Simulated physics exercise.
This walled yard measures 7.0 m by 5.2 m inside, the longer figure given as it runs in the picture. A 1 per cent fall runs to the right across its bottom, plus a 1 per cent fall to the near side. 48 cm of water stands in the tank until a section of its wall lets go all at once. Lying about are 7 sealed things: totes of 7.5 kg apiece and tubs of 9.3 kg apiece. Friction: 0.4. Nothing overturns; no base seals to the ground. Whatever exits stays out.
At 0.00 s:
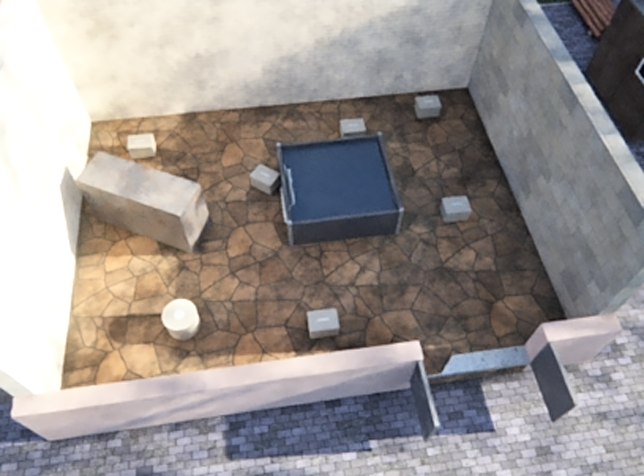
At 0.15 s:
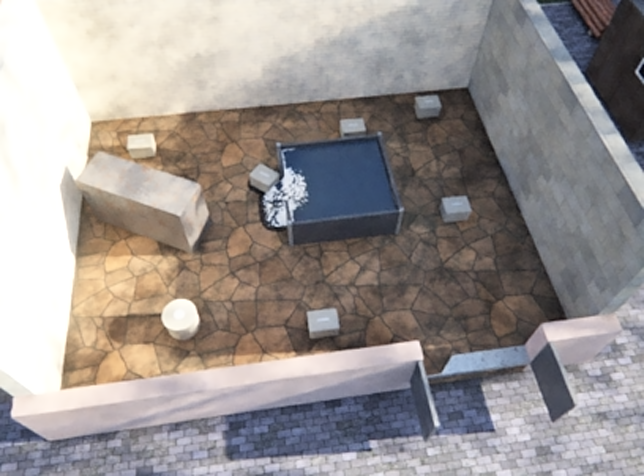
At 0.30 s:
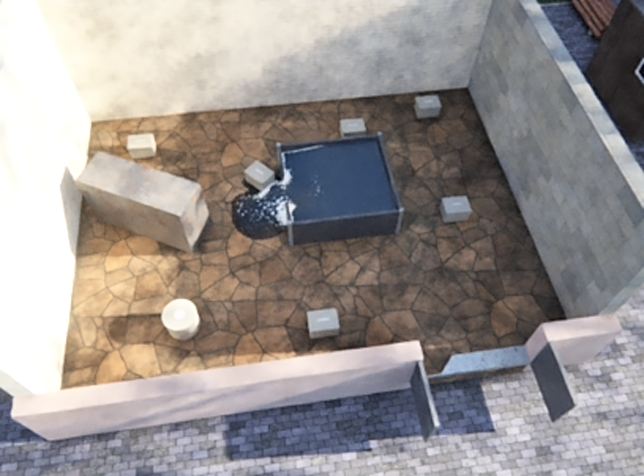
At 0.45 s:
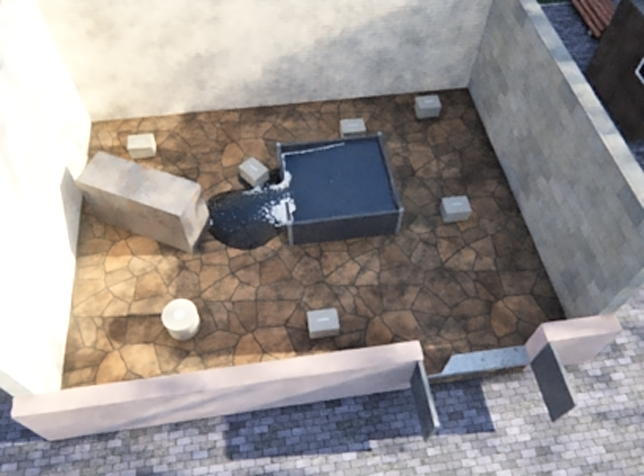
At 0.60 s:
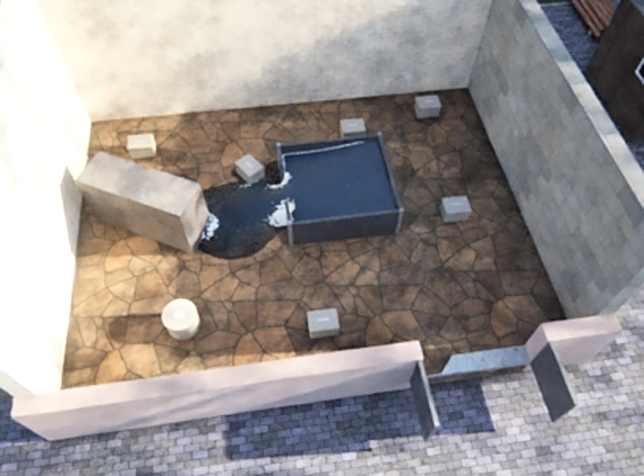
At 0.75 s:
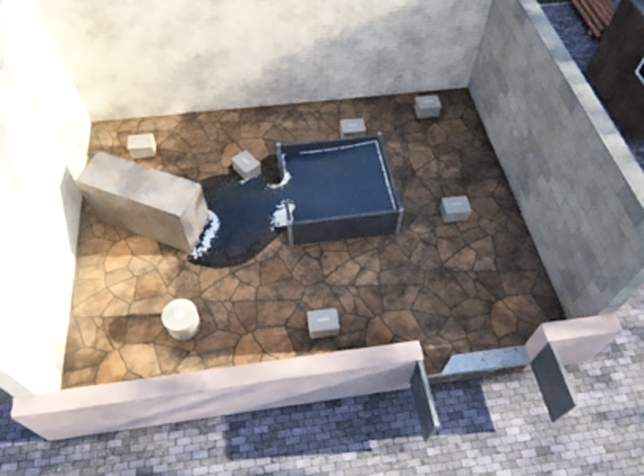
A dark blue, square-walled tank of water stands in a walled yard paved with brown stone, seen from high above by a camera that stays still. Small pale grey blocks surround it, with a long grey block at left, a round white tub at lower left and an open gateway at lower right. Water bursts foaming from the tank's left side, spreads darkly to the long block, and pushes the nearest small block slightly left.
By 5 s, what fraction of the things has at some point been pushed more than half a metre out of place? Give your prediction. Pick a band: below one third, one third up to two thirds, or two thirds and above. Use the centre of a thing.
The share is one third up to two thirds.
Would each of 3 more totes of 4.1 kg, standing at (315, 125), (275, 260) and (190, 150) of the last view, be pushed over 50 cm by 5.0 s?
Result, one by one: Not exceeded, not exceeded and exceeded.
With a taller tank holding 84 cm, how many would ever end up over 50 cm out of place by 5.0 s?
Then the count would be 4.
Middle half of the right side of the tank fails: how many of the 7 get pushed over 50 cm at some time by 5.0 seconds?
The count would be 2.
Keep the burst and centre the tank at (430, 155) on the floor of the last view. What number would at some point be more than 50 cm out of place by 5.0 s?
Then 2.
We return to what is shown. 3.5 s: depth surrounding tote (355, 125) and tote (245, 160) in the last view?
Around 0 cm and 2 cm.
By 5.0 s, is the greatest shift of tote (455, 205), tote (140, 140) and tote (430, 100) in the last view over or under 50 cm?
Result, in order: Undershooting / overshooting / undershooting.
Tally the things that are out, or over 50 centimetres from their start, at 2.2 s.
It comes to 2.
After 1.1 s 1 of 7 are over 50 cm from their spots; 0 afloat.
After 2.2 s 2 of 7 are over 50 cm from their spots; 0 afloat.
After 3.5 s 3 of 7 are over 50 cm from their spots; 2 afloat.
After 5.0 s 3 of 7 are over 50 cm from their spots, and 3 have been at some point; 2 afloat.
